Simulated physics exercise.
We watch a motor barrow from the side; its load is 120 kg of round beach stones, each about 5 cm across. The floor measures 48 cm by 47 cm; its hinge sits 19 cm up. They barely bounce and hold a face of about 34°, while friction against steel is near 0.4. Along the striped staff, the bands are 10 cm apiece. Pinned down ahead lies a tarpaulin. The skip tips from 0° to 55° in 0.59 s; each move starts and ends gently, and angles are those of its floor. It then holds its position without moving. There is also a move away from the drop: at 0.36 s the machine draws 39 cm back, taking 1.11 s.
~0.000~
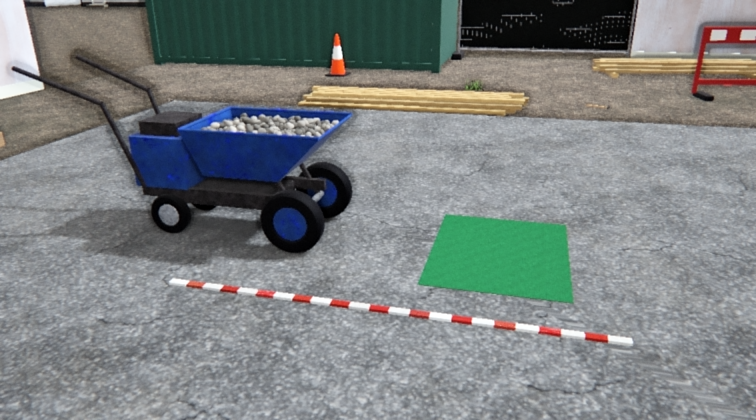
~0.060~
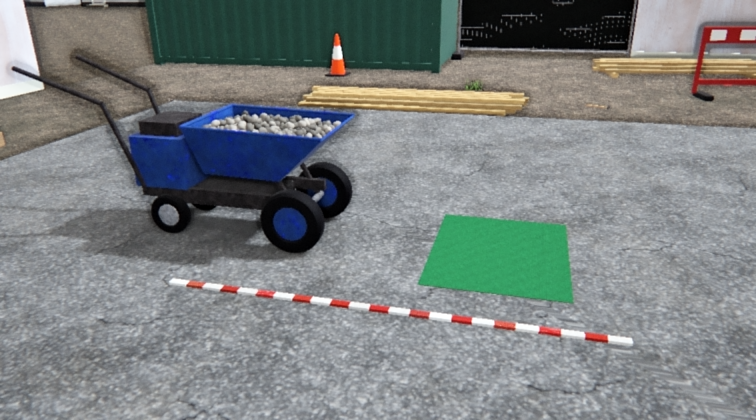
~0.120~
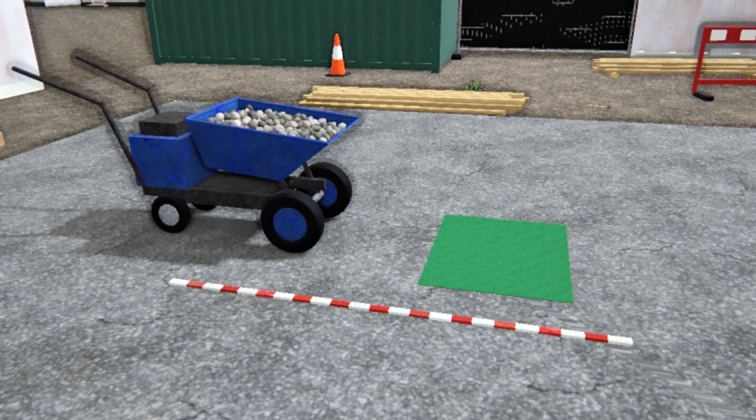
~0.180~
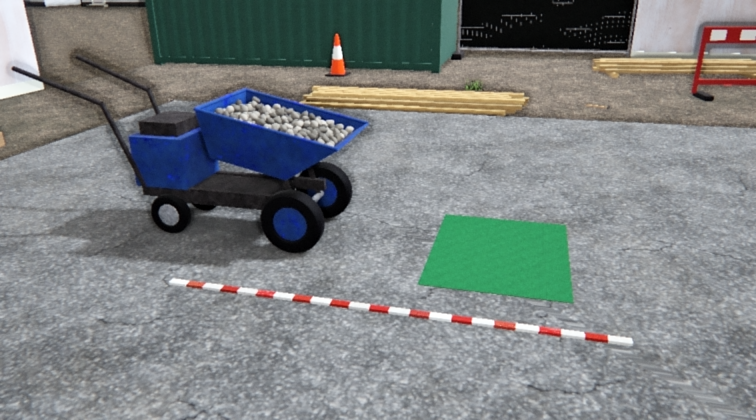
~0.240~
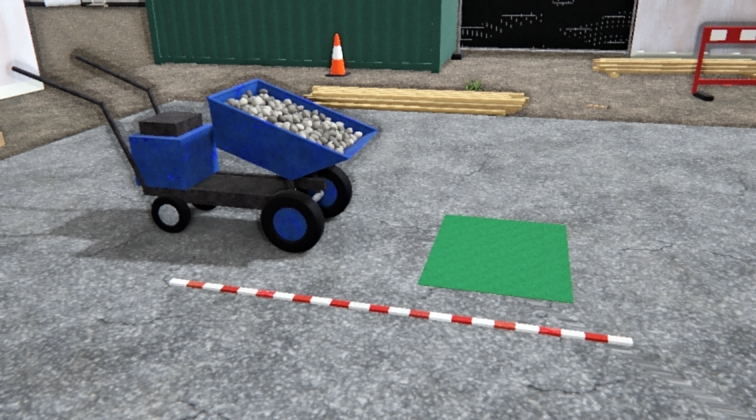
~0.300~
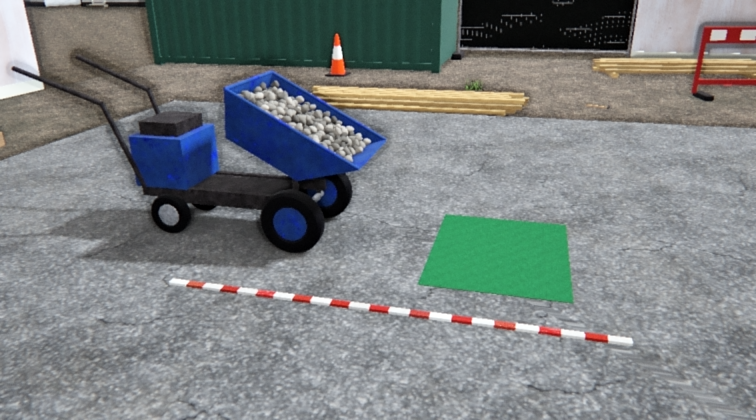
The blue skip of a motor barrow, loaded with round stones, tilted steadily toward the right, its back end rising well up while the wheels stayed put behind a striped staff and beside a green tarpaulin.
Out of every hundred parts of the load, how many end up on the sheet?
Close to 30 in a hundred.
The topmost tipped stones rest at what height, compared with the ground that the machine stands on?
The top ends up around 14 cm above the machine's ground.
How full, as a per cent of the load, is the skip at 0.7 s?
80%, roughly.
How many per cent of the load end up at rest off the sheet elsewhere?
Near 10 in a hundred.
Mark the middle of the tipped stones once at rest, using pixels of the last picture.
Near (415, 241).
After 0.4 s the floor is at 46°; 100 % in the skip; the foremost stones are at (371, 175).
After 0.7 s the floor is at 55°; 80 % in the skip, 20 % short of the sheet; the foremost stones are at (426, 226).
After 1.9 s the floor is at 55°; 11 % in the skip, 49 % short of the sheet, 31 % on the sheet, 9 % off the sheet elsewhere; the foremost stones are at (657, 256).
After 3.9 s the floor is at 55°; 0 % in the skip, 60 % short of the sheet, 31 % on the sheet, 9 % off the sheet elsewhere; the foremost stones are at (659, 256).
